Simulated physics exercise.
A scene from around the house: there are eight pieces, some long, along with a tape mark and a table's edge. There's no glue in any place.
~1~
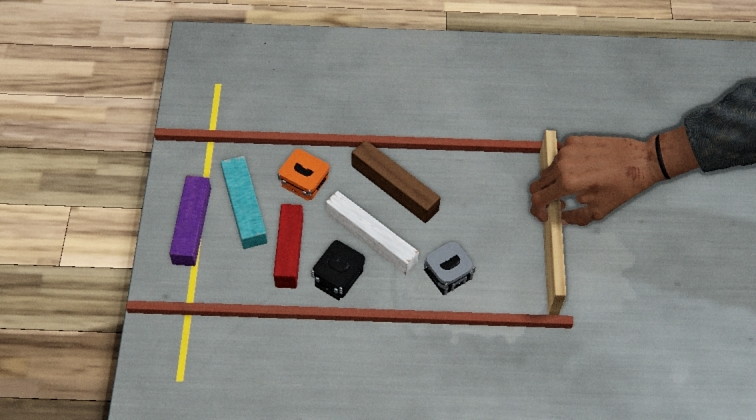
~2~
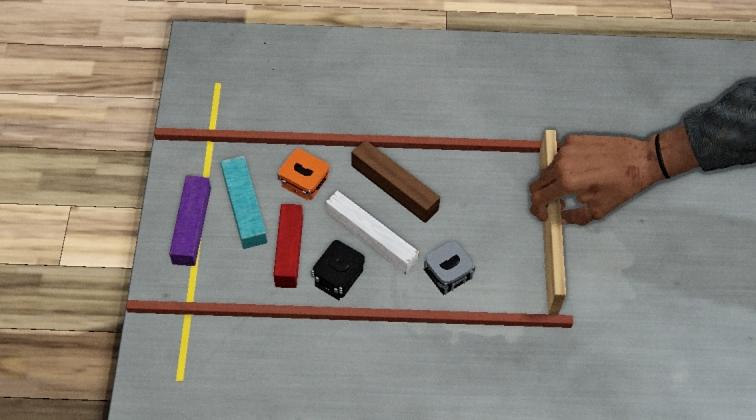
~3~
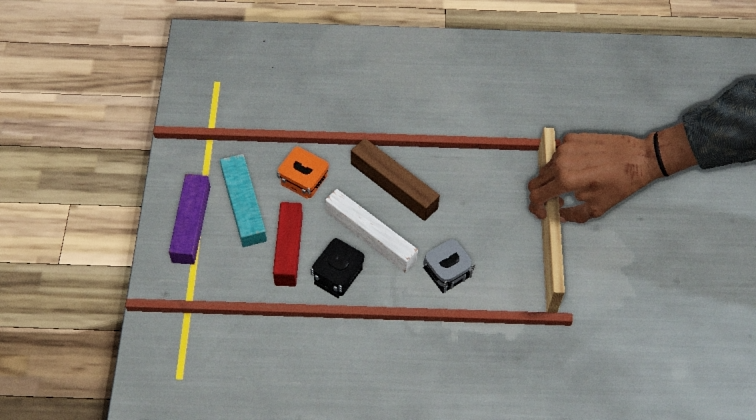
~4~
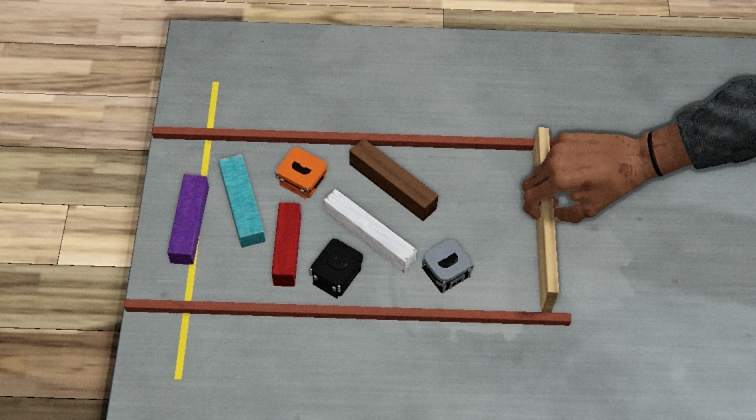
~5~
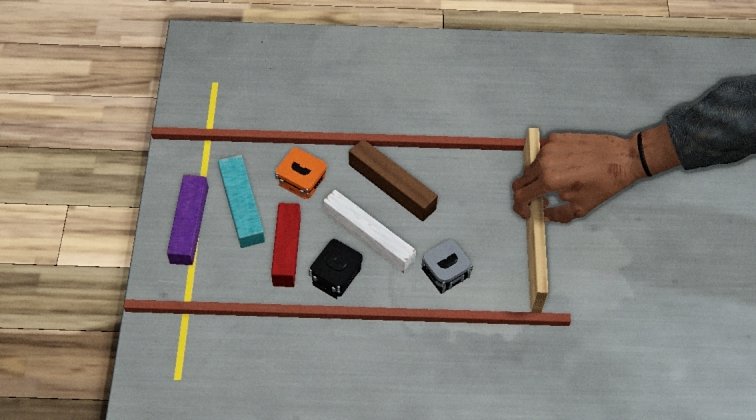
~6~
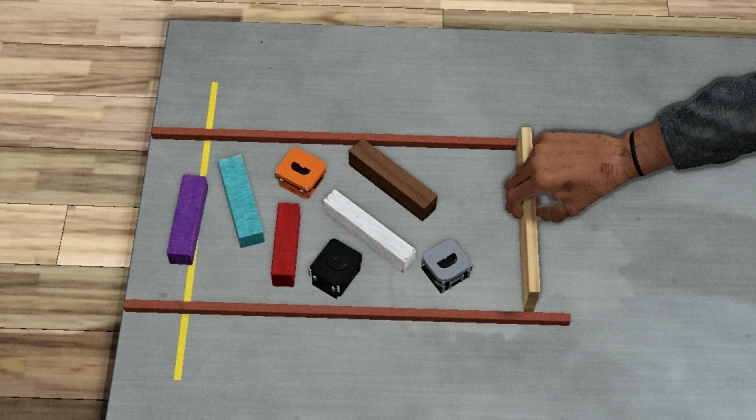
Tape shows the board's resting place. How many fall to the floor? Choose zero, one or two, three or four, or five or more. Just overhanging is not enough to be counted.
Three or four.
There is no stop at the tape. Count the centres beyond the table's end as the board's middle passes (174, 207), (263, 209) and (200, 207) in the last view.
The numbers past the end are 5, 0 and 3.
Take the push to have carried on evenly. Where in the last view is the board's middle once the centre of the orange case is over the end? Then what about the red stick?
Near (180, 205), then near (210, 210).
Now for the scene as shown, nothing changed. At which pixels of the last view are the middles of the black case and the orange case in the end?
You'll see the black case at (133, 278), with the orange case at (166, 150).
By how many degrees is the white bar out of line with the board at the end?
About 0° out of line.
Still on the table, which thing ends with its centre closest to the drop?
It's the black case that is foremost.
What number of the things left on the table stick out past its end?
Overhang count: 1.
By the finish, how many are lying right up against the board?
In total, 2.
Early on, none off yet; purple bar at rest near (188, 219); turquoise bar at rest near (241, 201); red stick at rest near (286, 244).
A while later, none off yet; purple bar at rest near (185, 219); turquoise bar travelled a little near (218, 196); red stick travelled about its own width near (221, 248).
Finally, the number that fall off is three or four; lost, red stick, turquoise bar and purple bar.
